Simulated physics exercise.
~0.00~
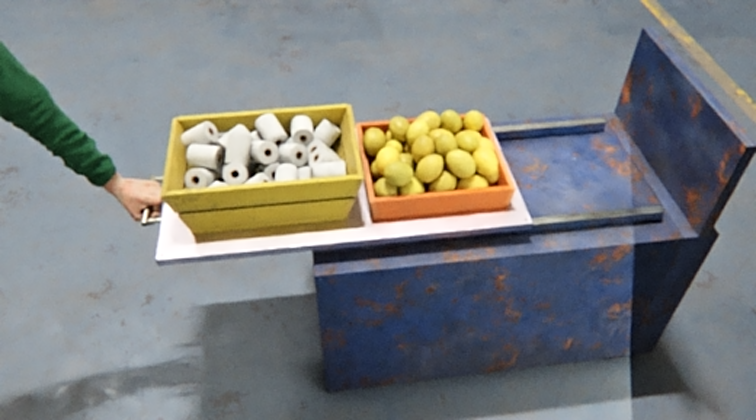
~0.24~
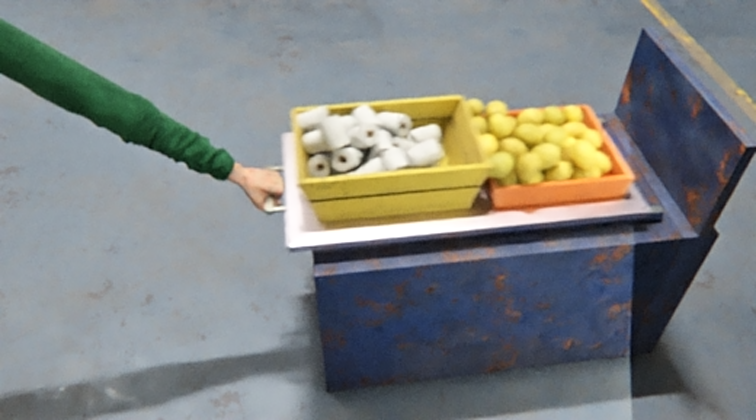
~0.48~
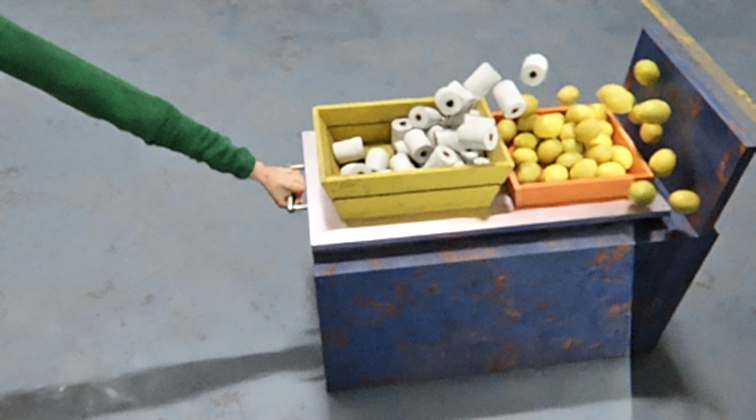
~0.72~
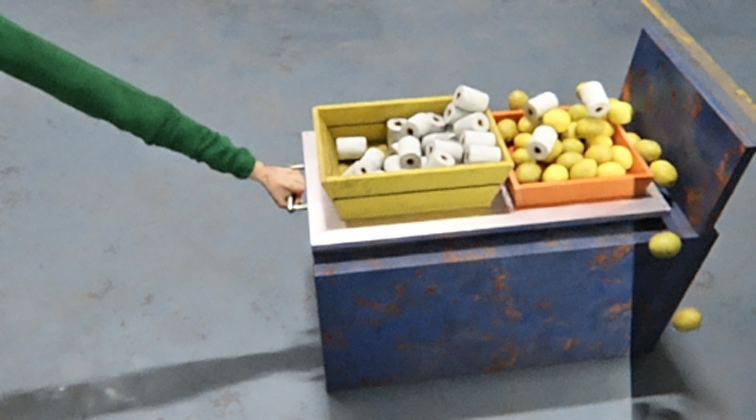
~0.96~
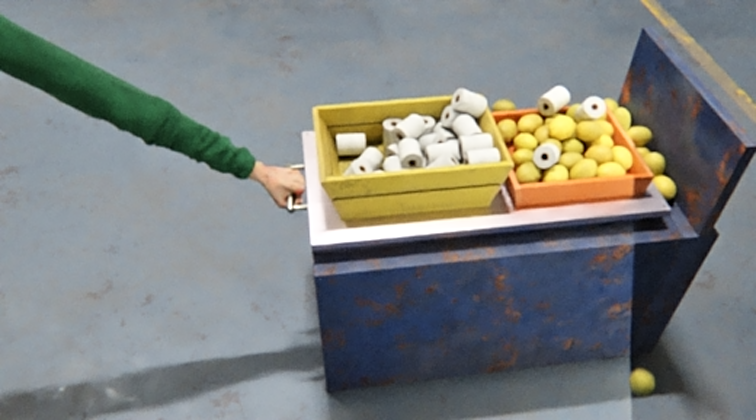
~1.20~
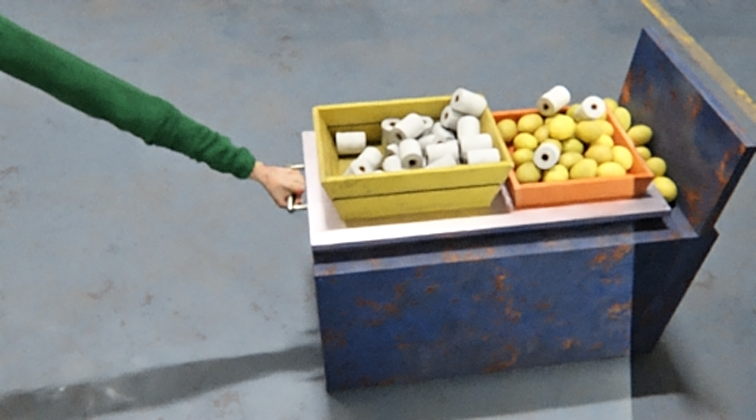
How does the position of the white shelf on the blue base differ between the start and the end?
At the start the shelf is drawn out to the left, sticking out well past the base. By the end it has been pushed right and sits over the base, close to the back panel.
